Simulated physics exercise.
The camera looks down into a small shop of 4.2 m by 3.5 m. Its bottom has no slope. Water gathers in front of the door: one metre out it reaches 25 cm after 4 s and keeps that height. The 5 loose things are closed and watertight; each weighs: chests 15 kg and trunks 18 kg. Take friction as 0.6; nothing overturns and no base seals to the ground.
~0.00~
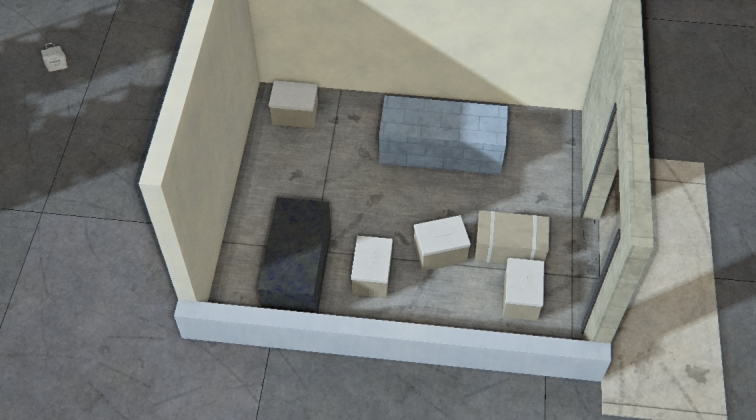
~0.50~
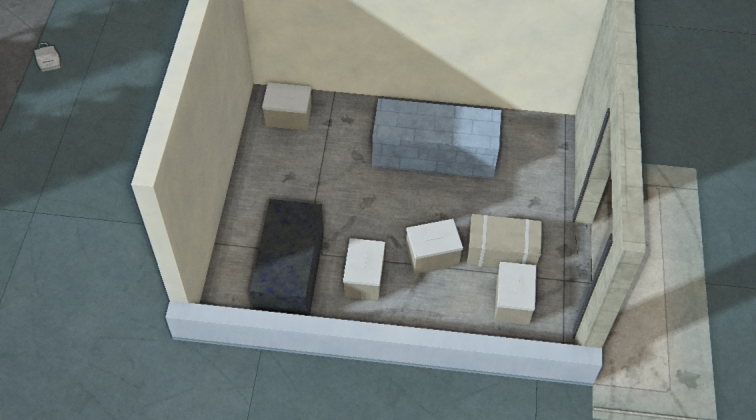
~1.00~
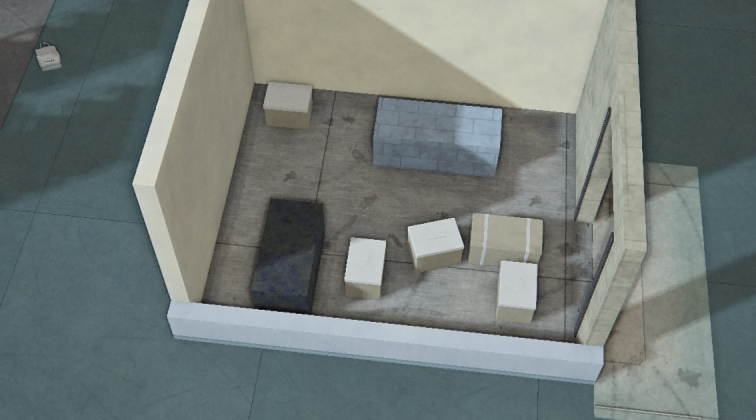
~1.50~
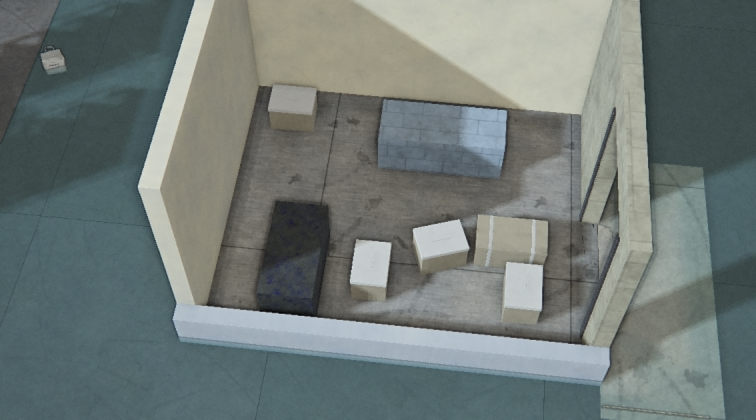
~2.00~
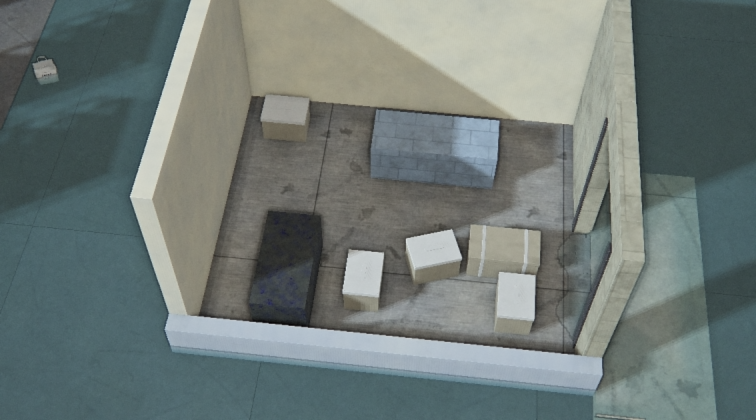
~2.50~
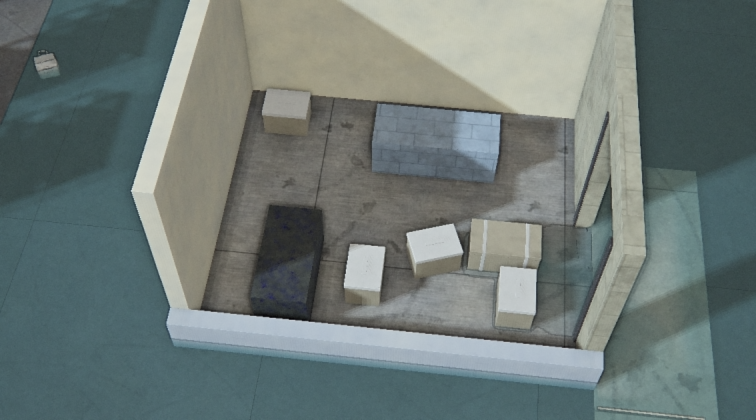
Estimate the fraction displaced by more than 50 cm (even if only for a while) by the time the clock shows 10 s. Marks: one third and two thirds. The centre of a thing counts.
That comes to at least two thirds.
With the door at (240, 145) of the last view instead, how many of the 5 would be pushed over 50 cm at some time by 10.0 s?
In that case 5 of them.
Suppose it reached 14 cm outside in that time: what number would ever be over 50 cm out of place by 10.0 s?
Then 4.
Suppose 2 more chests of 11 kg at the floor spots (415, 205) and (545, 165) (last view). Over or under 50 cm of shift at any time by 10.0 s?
In turn: More, under.
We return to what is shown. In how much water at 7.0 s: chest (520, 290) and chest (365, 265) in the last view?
Roughly 18 and 19 cm.
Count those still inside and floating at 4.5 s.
I count 0.
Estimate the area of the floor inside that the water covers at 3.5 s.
Roughly 3.0 m2.
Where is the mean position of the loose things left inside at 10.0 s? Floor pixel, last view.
At about (335, 190).
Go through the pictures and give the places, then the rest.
A chest at (372, 258) rests on the ground; a trunk at (514, 230), on the bottom; 0.0 m2 under water; 0 of 5 have shifted, in the first picture.
A chest at (364, 261) rests on the ground; a trunk at (506, 234) rests on the ground; 0.0 m2 under water; 0 of 5 have shifted, in the second picture.
A chest at (366, 260) rests on the ground; a trunk at (507, 233) rests on the ground; 0.0 m2 under water; 0 of 5 have shifted, in the third picture.
A chest at (371, 262) rests on the ground; a trunk at (512, 234), on the bottom; 0.0 m2 under water; 0 of 5 have shifted, in the fourth picture.
A chest at (364, 272), on the bottom; a trunk at (505, 244), on the bottom; 0.1 m2 under water; 0 of 5 have shifted, in the fifth picture.
A chest at (365, 266), on the bottom; a trunk at (506, 238), on the bottom; 0.7 m2 under water; 0 of 5 have shifted, in the sixth picture.
After 3.5 s 0 of 5 are over 50 cm from their spots; 0 afloat.
After 4.5 s 2 of 5 are over 50 cm from their spots; 0 afloat.
After 7.0 s 3 of 5 are over 50 cm from their spots; 4 afloat.
After 10.0 s 5 of 5 are over 50 cm from their spots, and 5 have been at some point; 5 afloat.
